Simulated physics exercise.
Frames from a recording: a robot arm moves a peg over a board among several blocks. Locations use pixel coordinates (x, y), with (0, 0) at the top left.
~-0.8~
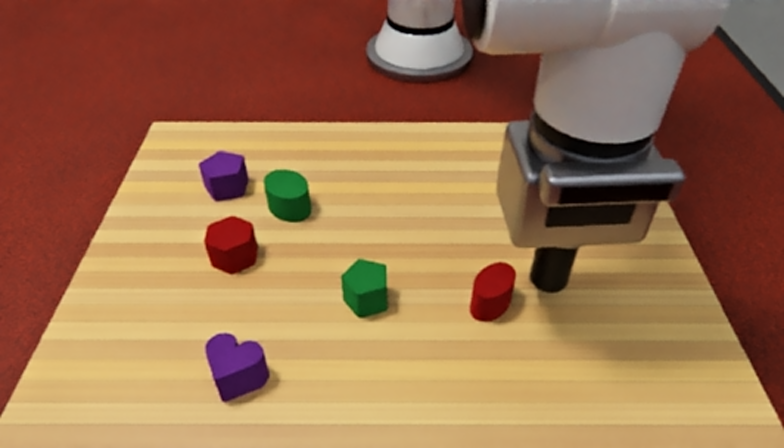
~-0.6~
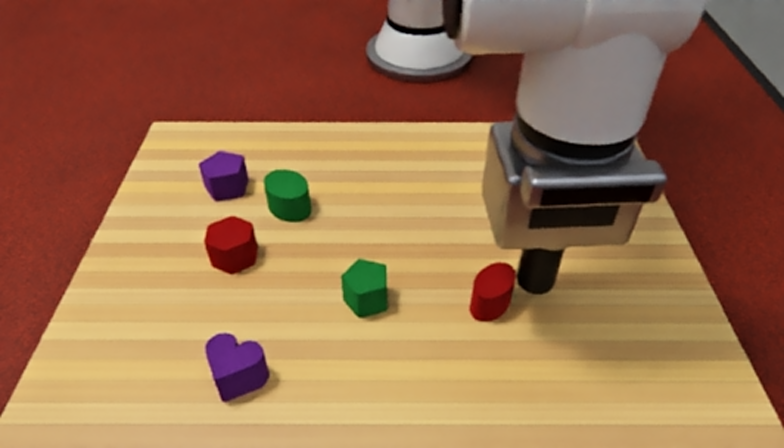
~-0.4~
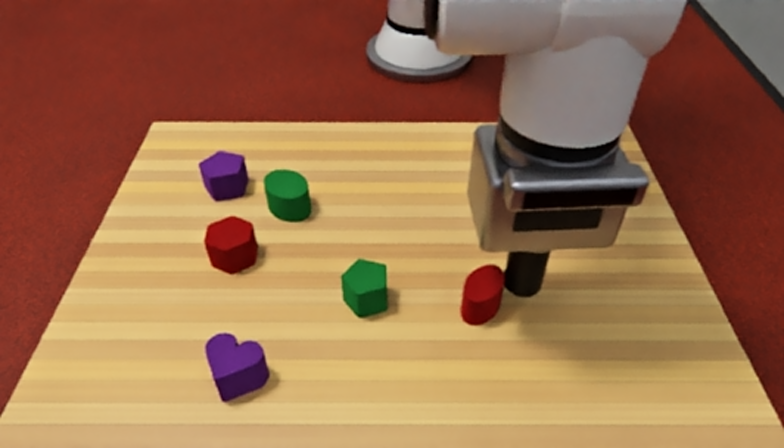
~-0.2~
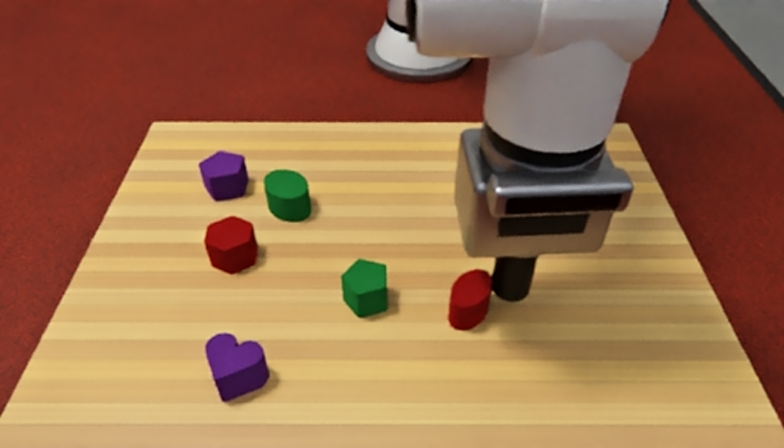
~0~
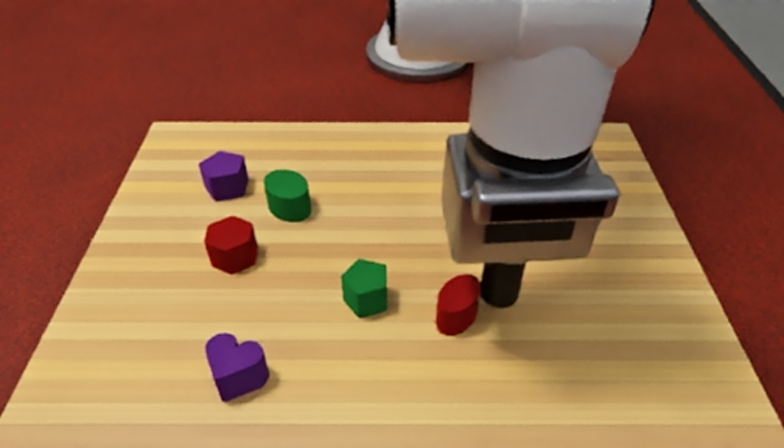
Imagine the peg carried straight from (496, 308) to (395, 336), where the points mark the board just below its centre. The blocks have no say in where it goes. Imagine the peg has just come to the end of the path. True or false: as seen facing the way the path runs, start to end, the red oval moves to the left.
That claim is true.
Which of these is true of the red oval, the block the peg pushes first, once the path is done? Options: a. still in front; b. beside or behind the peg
The answer is a.
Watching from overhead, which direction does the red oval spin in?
It makes a counterclockwise turn.
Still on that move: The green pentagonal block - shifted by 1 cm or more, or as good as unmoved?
Once the path ends, it is where it was.
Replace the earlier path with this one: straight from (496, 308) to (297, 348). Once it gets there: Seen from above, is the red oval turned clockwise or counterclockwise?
Viewed from above: Anti-clockwise.
What follows on the original path. Halfway along, peg (447, 308); red oval (408, 310), turned 15° anticlockwise.
At the end, peg (395, 323); green pentagonal block unmoved; red oval (360, 331), turned 40° anticlockwise.
